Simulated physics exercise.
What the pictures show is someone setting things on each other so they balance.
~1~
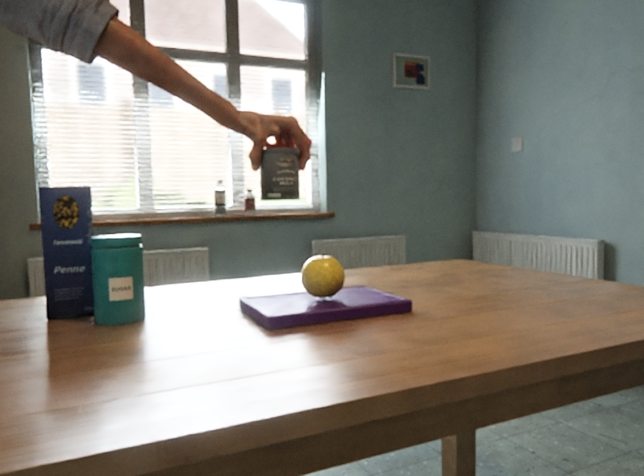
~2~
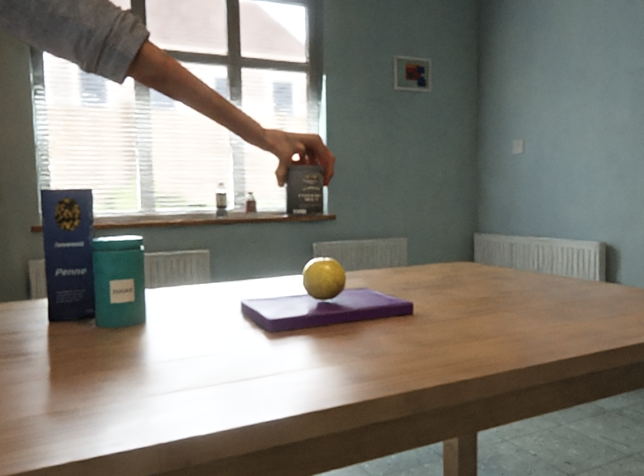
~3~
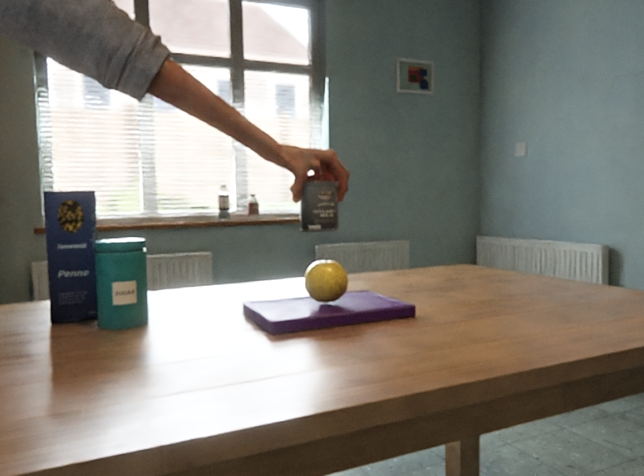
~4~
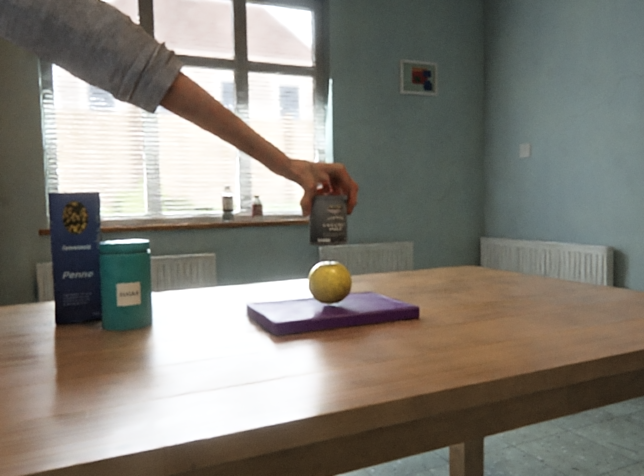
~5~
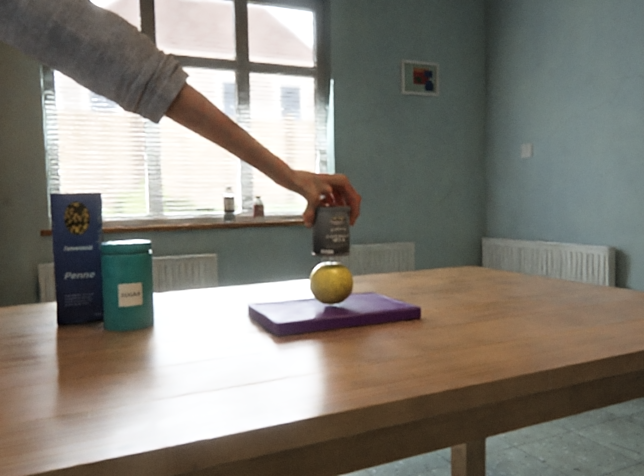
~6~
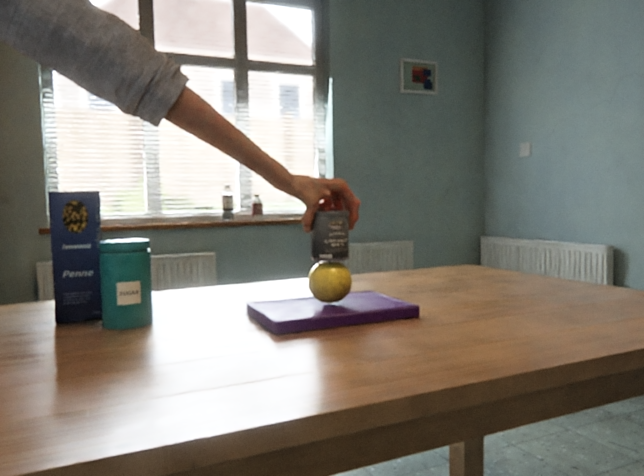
A hand holding a small grey tin reaches in from the upper left, moves right and downward above a wooden table, and sets the tin on a yellow ball-shaped object, still gripping it. The ball rests on a purple tray, with a blue carton and a teal canister to the left, before a blinded window and blue-green walls. The roughly table-height view across the room shifts very slightly.
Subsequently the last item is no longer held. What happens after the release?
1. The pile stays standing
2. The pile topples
The answer is 2.
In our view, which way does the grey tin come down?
Result: Further right.
Then, 0.50 s on from there, grey tin turned 26° from how it was put near (342, 236).
Then, 0.70 s on from there, grey tin now fallen.
Then, 0.80 s on from there, things are still on the move.
Then, 0.90 s on from there, as before.
In the end, fallen, grey tin; the other 4 unmoved. At the end, from the last picture's camera, grey tin near (426, 283). The pile gives way.
